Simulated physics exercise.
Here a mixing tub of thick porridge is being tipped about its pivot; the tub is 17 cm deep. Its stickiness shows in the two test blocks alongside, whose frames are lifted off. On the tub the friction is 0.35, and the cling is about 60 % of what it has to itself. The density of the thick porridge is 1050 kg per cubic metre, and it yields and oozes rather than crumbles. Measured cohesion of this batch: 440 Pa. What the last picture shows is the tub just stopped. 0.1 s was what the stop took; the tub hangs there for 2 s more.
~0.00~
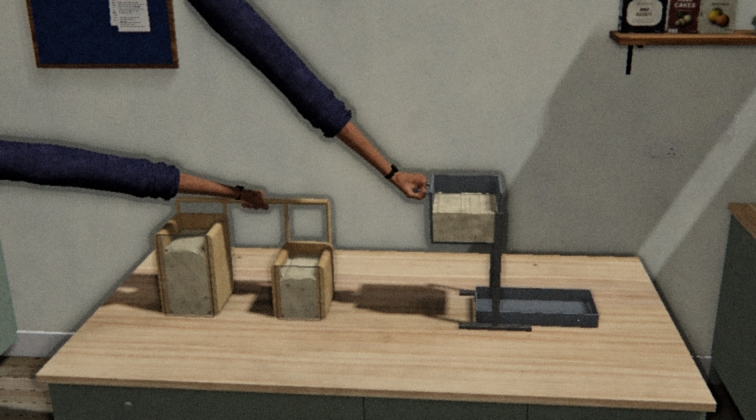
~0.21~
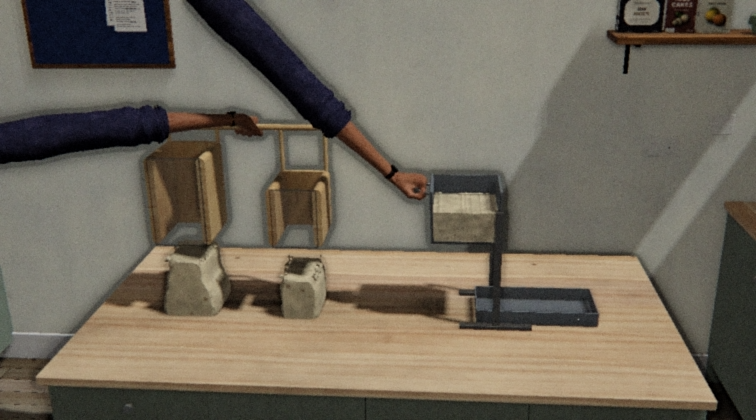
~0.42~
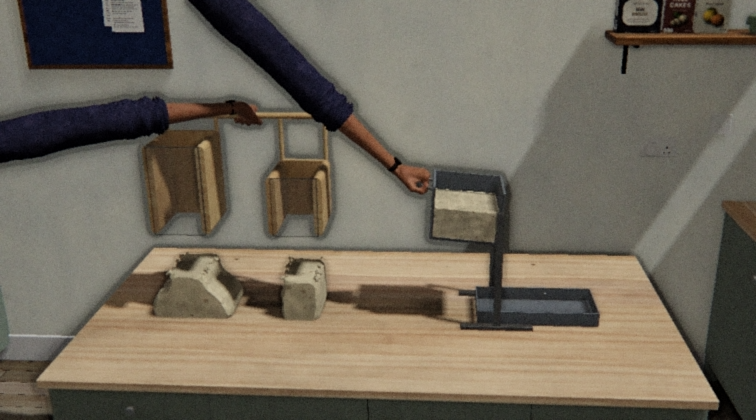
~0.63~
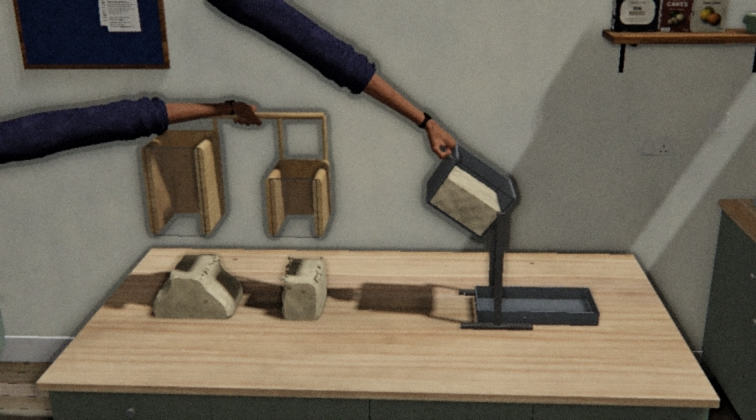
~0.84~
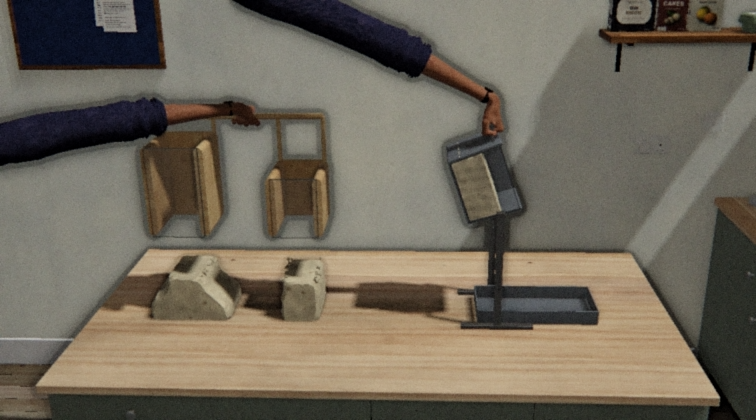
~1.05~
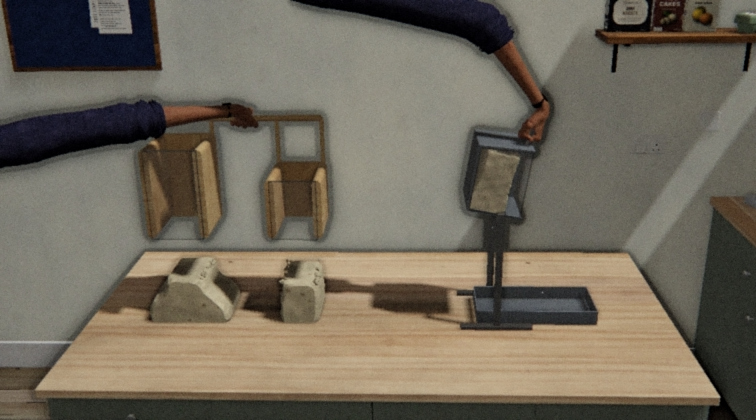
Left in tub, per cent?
45 %.
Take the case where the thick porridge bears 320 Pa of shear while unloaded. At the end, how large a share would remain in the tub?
Then roughly 40 %.
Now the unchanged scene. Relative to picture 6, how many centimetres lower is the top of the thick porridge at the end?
About 14 cm.
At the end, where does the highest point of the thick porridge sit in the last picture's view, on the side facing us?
Close to pixel (494, 193).
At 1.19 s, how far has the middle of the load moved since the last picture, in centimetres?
Looks like around 6 cm to me.
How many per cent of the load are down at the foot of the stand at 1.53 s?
25 %.
After 1.19 s, the tub is at 99 degrees and holds 94 %.
After 1.36 s, the tub is at 99 degrees and holds 48 %.
After 1.53 s, the tub is at 99 degrees and holds 45 %.
After 1.70 s, the tub is at 99 degrees and holds 45 %.
After 3.05 s, at the end, the tub is at 99 degrees and holds 45 %.
